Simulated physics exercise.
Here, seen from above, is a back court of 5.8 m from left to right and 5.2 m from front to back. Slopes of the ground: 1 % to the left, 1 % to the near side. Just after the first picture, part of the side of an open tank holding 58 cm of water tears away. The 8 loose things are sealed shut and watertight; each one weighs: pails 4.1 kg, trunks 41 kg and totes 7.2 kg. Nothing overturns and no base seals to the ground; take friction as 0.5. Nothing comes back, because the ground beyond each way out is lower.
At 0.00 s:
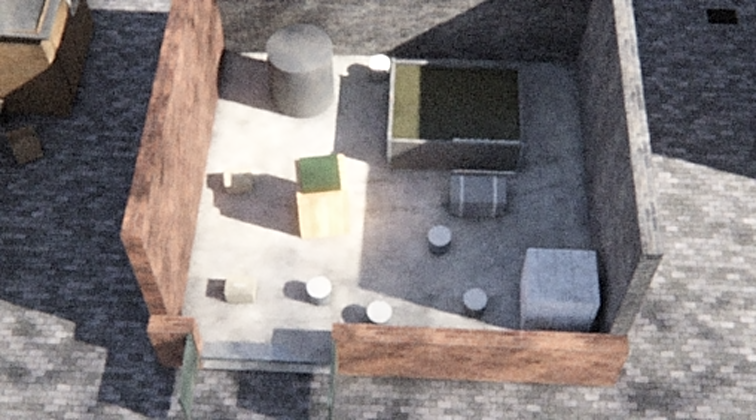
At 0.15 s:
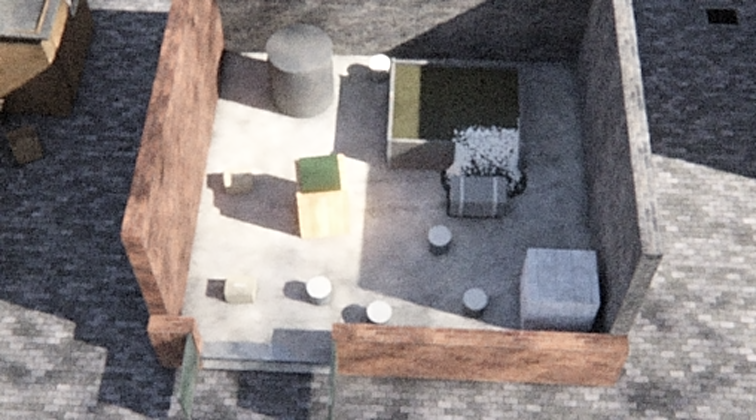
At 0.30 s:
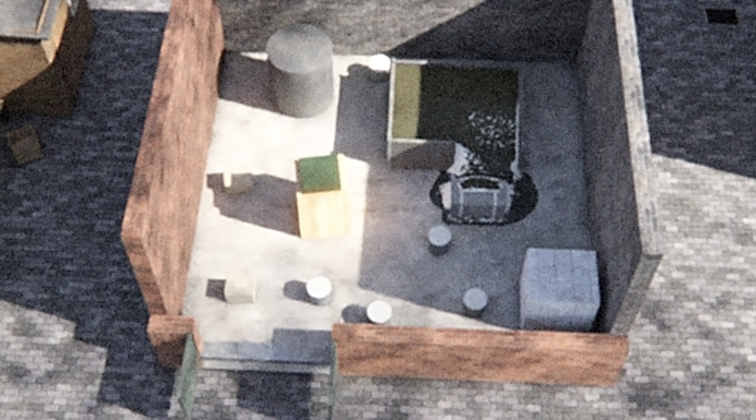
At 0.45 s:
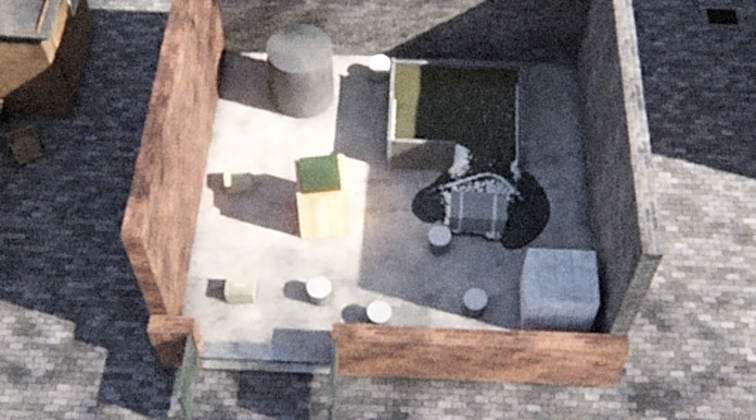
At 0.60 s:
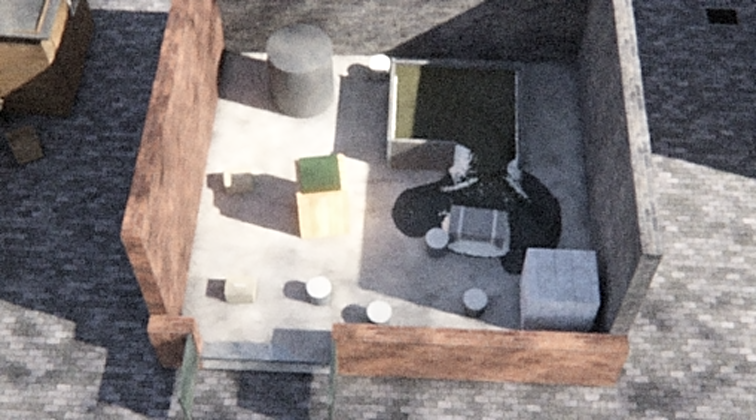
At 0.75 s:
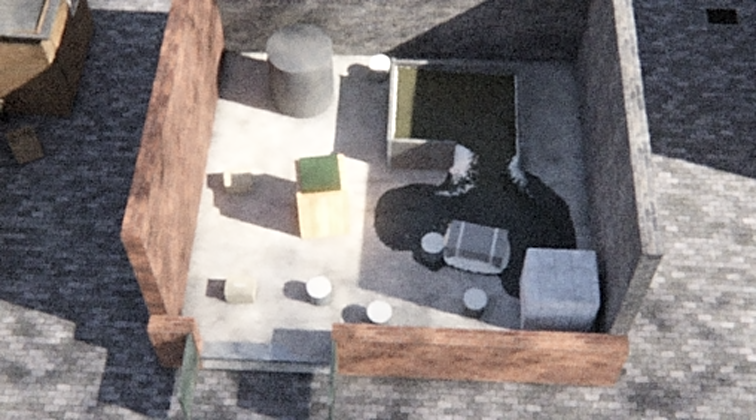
A walled court of pale concrete, with reddish brick walls at the left and front, is seen from above by a still camera. A grey cylinder stands at the back left, an open grey tank at the back right, a green-and-orange block mid-court, and a pale box at the front right. Water bursts from the tank's front, spreads darkly over the floor, and pushes a grey trunk forward, then nudges a white pail slightly.
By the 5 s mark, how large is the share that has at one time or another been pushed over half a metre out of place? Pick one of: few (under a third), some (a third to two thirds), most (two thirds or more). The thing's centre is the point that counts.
Most.
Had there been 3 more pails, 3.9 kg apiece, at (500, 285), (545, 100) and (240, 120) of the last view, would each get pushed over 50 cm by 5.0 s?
Answers in order are crosses the line, does not cross and does not cross.
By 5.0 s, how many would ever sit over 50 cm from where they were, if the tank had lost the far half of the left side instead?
The count would be 3.
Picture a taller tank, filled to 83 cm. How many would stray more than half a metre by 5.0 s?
7.
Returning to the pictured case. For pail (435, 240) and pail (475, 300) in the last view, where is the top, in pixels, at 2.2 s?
Somewhere about (367, 322) and (466, 327).
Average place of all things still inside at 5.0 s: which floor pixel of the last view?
(254, 236).
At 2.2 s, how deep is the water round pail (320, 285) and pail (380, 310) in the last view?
First about 3 cm, second about 10 cm.
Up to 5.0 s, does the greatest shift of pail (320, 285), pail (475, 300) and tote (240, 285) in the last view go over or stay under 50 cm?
Result, in order: Overshooting / overshooting / overshooting.
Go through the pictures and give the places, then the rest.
The first picture shows a trunk at (479, 189), on the bottom; a pail at (440, 235) rests on the ground; 2.8 m2 under water; 0 of 8 have shifted.
The second picture shows a trunk at (479, 189), on the bottom; a pail at (440, 235), on the bottom; water covers 3.3 m2; 0 of 8 have shifted.
The third picture shows a trunk at (479, 192) rests on the ground, 5 cm from its start; a pail at (440, 235) rests on the ground; water covers 3.9 m2; 0 of 8 have shifted.
The fourth picture shows a trunk at (478, 205) rests on the ground, 28 cm from its start; a pail at (440, 235), on the bottom; water covers 4.7 m2; 1 of 8 have shifted.
The fifth picture shows a trunk at (478, 221) rests on the ground, 56 cm from its start; a pail at (438, 238), on the bottom, 6 cm from its start; 5.7 m2 under water; 2 of 8 have shifted.
The sixth picture shows a trunk at (478, 238), on the bottom, 84 cm from its start; a pail at (433, 242) rests on the ground, 15 cm from its start; water covers 6.9 m2; 2 of 8 have shifted.
After 1.1 s 2 of 8 are over 50 cm from their spots; 0 afloat.
After 2.2 s 4 of 8 are over 50 cm from their spots; 3 afloat.
After 3.5 s 5 of 8 are over 50 cm from their spots; 3 afloat.
After 5.0 s 6 of 8 are over 50 cm from their spots, and 6 have been at some point; 4 afloat.
